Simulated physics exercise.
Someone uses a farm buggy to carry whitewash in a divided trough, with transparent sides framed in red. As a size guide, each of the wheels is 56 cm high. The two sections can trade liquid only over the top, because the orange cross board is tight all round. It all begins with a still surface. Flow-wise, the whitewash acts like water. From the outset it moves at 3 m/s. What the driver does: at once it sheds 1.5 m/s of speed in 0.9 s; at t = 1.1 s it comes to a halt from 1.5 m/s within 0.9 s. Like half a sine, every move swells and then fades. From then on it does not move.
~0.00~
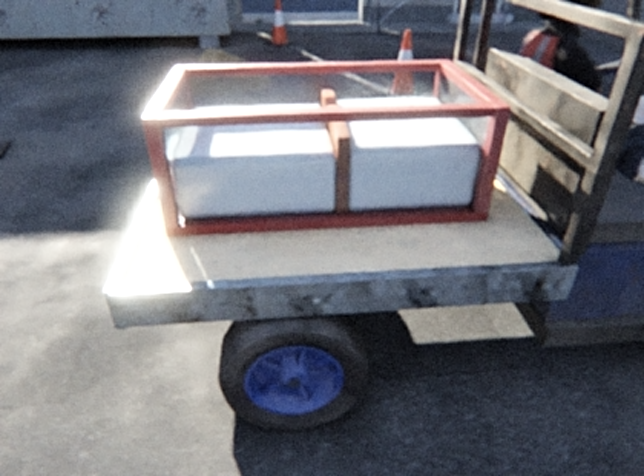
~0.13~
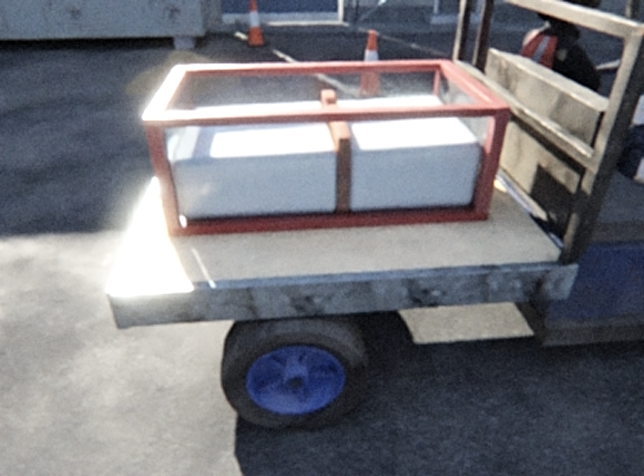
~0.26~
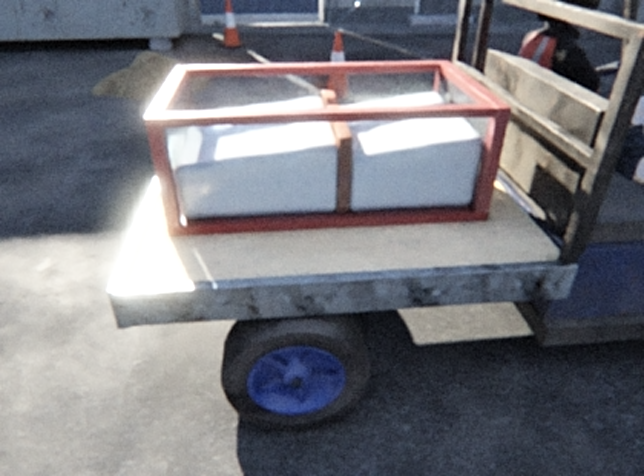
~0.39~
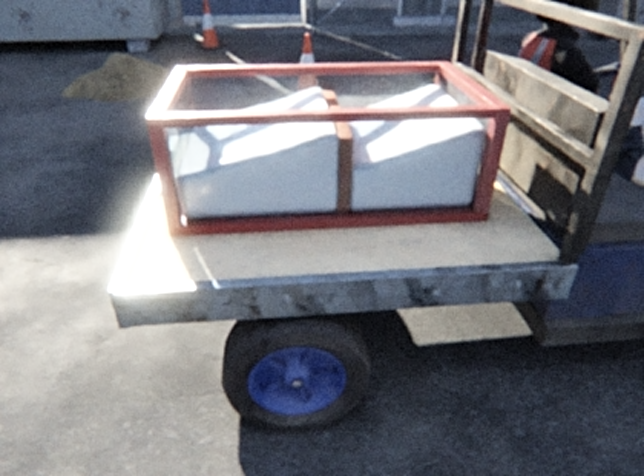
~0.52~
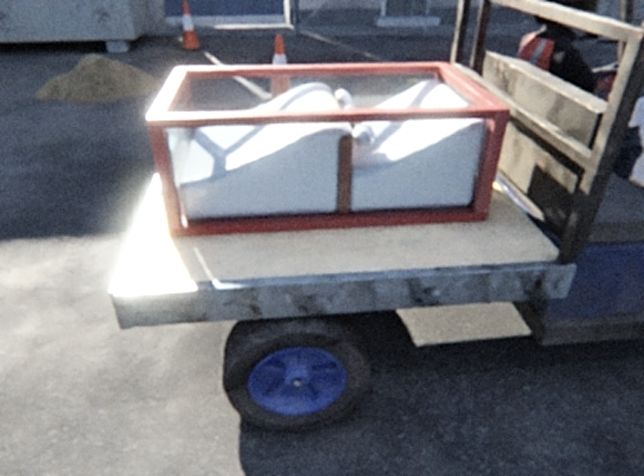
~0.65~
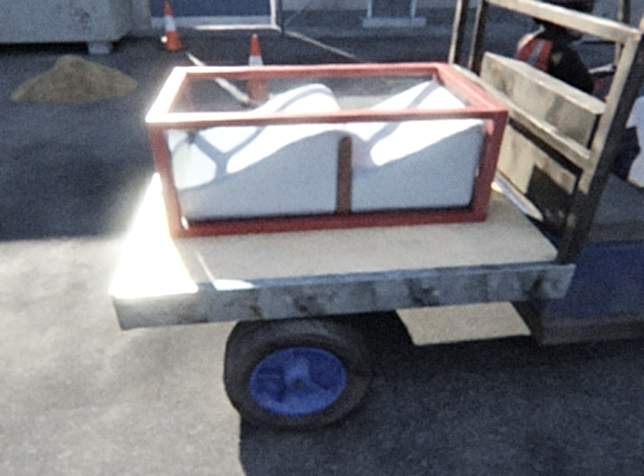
On a sunlit paved yard, a flatbed buggy with a blue-hubbed wheel carries white liquid in a red-framed, clear-sided trough, its surface nearly flat. As cones and a sandy pile slide leftward behind it, the liquid tilts and swells into uneven humps, rising near the middle divider and covering its top.
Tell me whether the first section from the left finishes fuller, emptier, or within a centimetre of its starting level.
The level is going to decrease.
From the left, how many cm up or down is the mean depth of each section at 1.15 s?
From the left: 1 down, 2 up.
After 1.15 s the mean depths from the left are 25, 28 cm.
After 1.85 s the mean depths from the left are 21, 31 cm.
After 2.55 s the mean depths from the left are 21, 31 cm.
After 4.99 s the mean depths from the left are 22, 30 cm.
